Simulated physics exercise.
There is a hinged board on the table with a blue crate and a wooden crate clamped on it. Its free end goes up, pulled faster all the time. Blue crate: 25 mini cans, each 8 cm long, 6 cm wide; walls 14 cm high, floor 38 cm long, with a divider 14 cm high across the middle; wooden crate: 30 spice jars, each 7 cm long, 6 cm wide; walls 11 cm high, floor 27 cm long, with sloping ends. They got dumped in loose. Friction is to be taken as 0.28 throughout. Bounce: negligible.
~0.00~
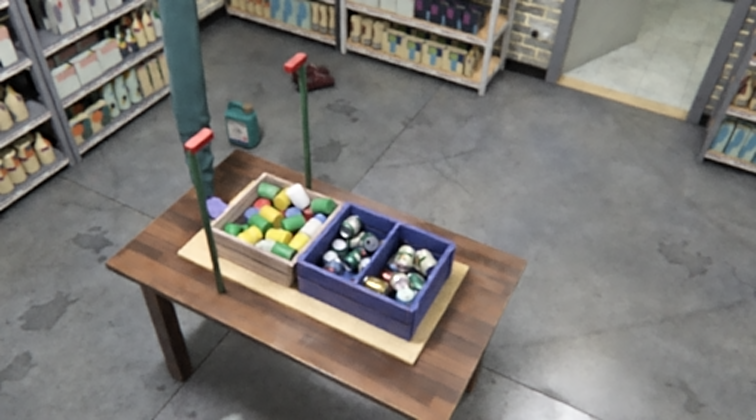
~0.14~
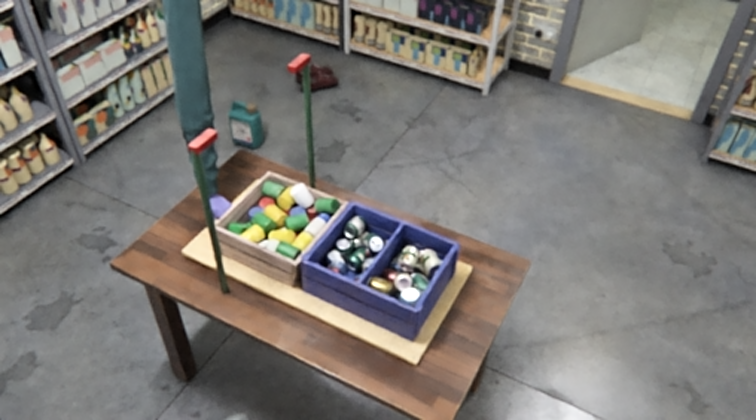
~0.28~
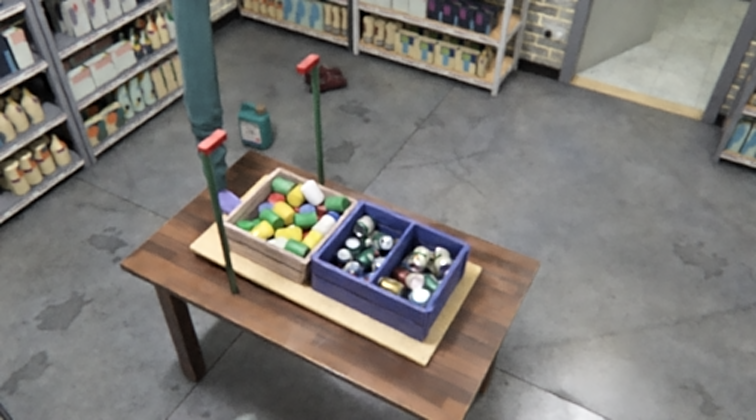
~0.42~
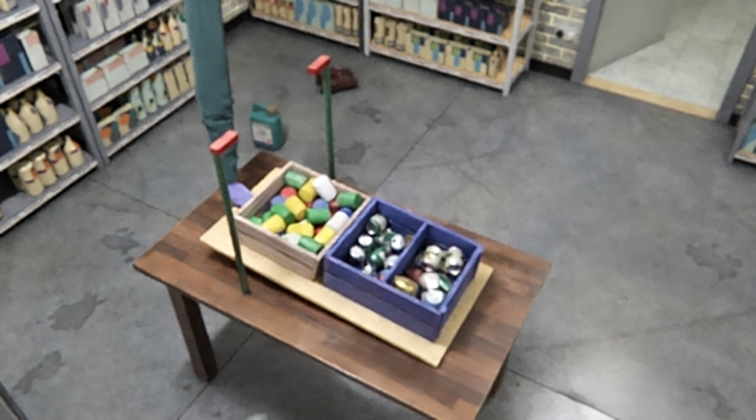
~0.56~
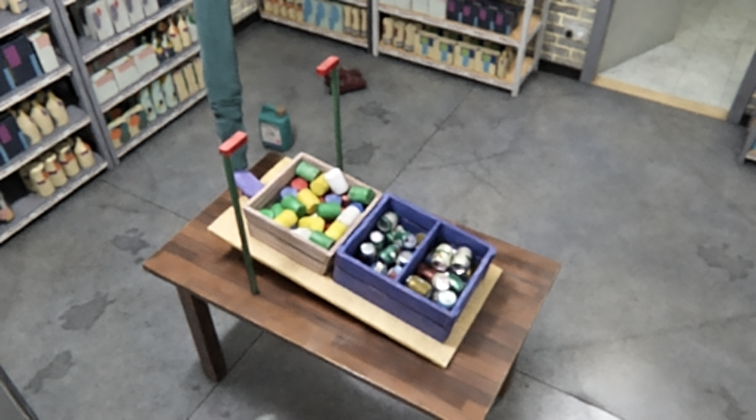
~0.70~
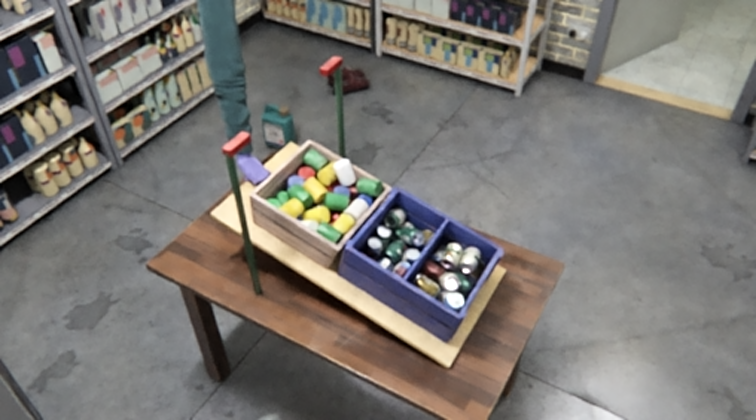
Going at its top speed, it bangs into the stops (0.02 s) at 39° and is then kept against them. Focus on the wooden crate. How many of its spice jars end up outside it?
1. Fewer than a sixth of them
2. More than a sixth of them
(1) Fewer than a sixth of them.
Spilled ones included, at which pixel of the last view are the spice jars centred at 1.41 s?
Near (373, 168) in pixels.
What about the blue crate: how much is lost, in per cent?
For the blue crate, the loss is 0%.
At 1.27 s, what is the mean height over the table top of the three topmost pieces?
Height, averaged: Around 54 cm.
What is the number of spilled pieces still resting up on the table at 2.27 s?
Around 0 of them.
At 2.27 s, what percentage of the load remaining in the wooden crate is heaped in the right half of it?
That comes to roughly 60 in a hundred.
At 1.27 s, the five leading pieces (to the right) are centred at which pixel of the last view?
Centre: Approx. (481, 293) px.
After 1.17 s, the board meets the red stops.
After 1.27 s, tilt 39°; blue crate 25 in, 0 out and wooden crate 30 in, 0 out.
After 1.41 s, tilt 39°; blue crate 25 in, 0 out and wooden crate 30 in, 0 out.
After 1.67 s, tilt 39°; blue crate 25 in, 0 out and wooden crate 30 in, 0 out.
Final count (at 2.27 s), blue crate 25 in, 0 out and wooden crate 30 in, 0 out. Asked share, 0 of 30, 0 per cent.
